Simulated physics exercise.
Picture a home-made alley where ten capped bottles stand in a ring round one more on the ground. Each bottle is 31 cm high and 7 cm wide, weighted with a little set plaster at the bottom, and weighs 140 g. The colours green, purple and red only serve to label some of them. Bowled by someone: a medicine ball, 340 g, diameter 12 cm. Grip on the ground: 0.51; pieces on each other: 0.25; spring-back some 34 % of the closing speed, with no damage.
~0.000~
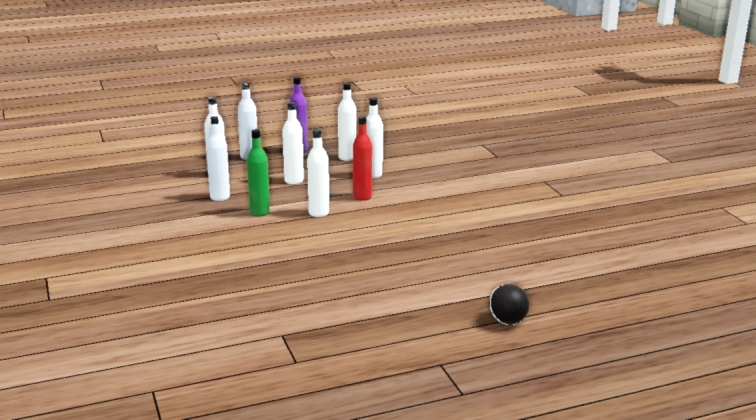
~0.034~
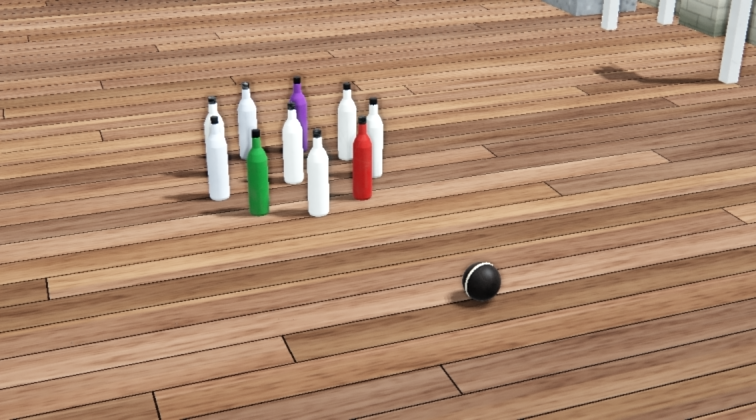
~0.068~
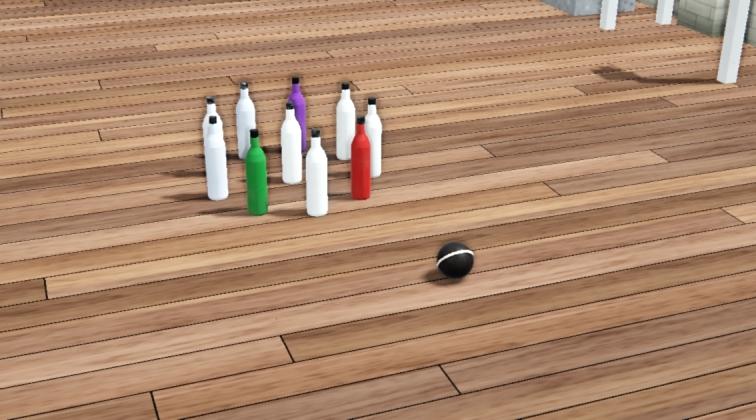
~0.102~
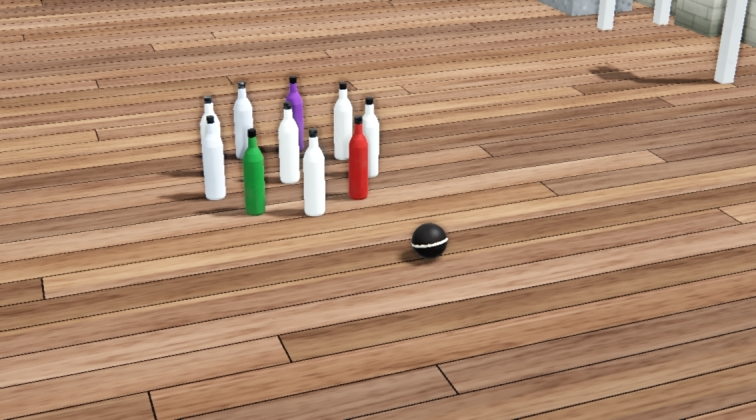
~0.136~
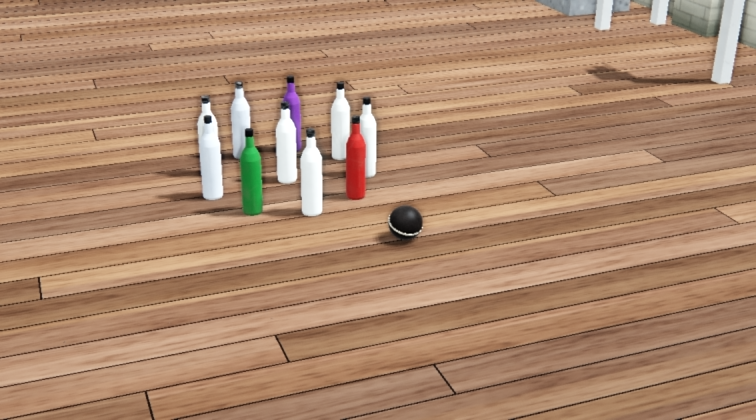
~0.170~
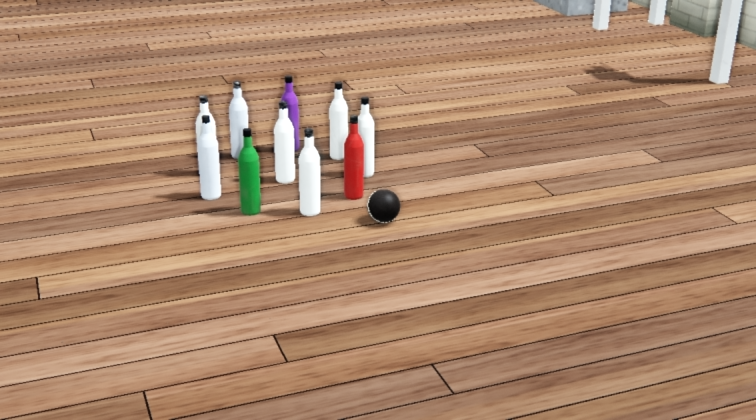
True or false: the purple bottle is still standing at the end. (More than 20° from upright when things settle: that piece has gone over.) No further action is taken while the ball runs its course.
False.
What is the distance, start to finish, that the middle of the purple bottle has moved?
About 65 cm from where it started.
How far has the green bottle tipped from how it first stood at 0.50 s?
It's at some 0 degrees.
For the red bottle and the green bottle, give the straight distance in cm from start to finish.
Approx. distance from start in cm - red 160, green 0.
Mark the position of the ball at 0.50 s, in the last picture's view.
Check around pixel (297, 127).
After 0.34 s, ball still moving; none of the 10 bottles over, 2 disturbed; purple bottle 9° from how it stood; red bottle 7° from how it stood.
After 0.82 s, ball still moving; 1 of the 10 bottles over; purple bottle lying flat; red bottle 4° from how it stood.
In the end (1.5 s), ball rolling away; 2 of the 10 bottles over; purple bottle lying flat; red bottle lying flat; green bottle unmoved. From the last view, middles, purple bottle near (222, 98), red bottle near (217, 68).
